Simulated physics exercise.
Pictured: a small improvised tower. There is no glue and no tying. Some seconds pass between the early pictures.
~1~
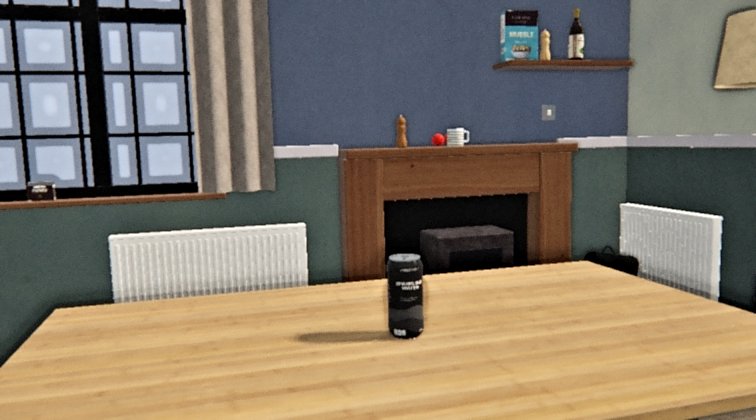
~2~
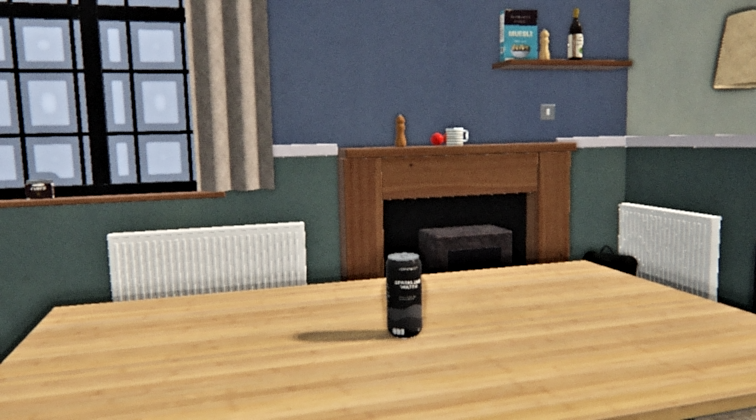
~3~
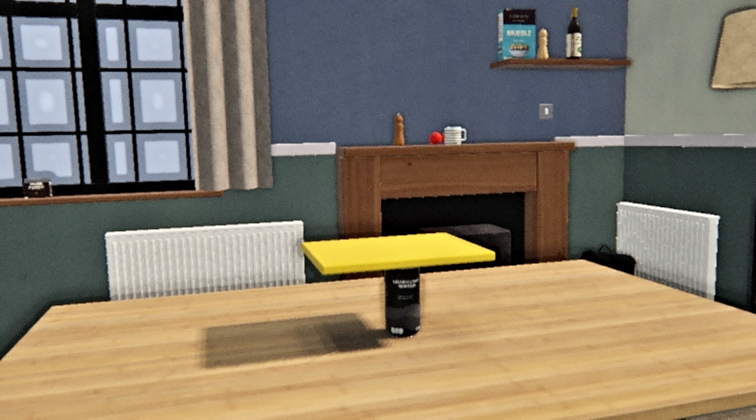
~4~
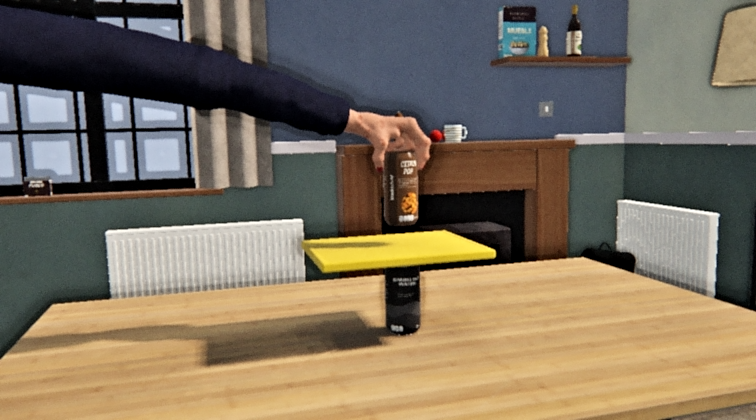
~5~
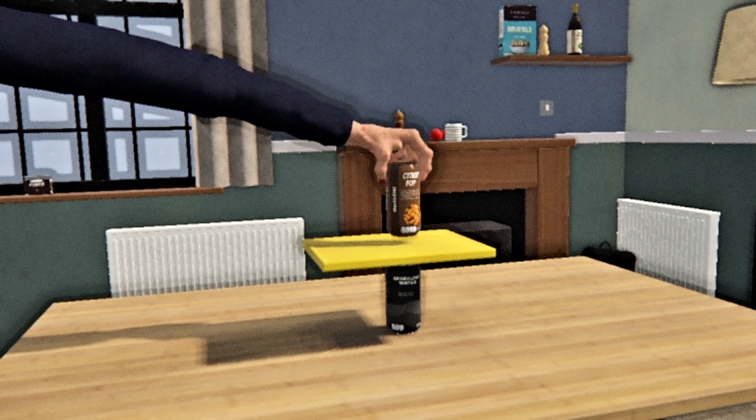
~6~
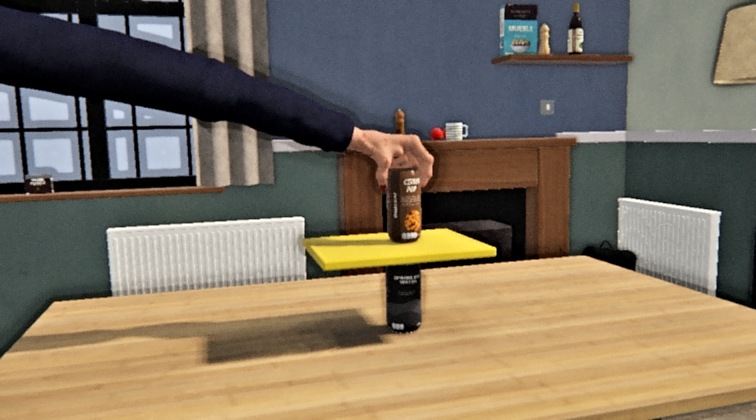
A hand lowers a brown can onto a yellow board resting on a black can.
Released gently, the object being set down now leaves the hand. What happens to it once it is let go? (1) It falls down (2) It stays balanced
2, it stays balanced.
Then, 0.30 s on from there, no change.
Then, 0.70 s on from there, brown can resting near (404, 206).
In the end, all 3 unmoved. At the end, from the last picture's camera, brown can near (404, 206). The stack stays up.
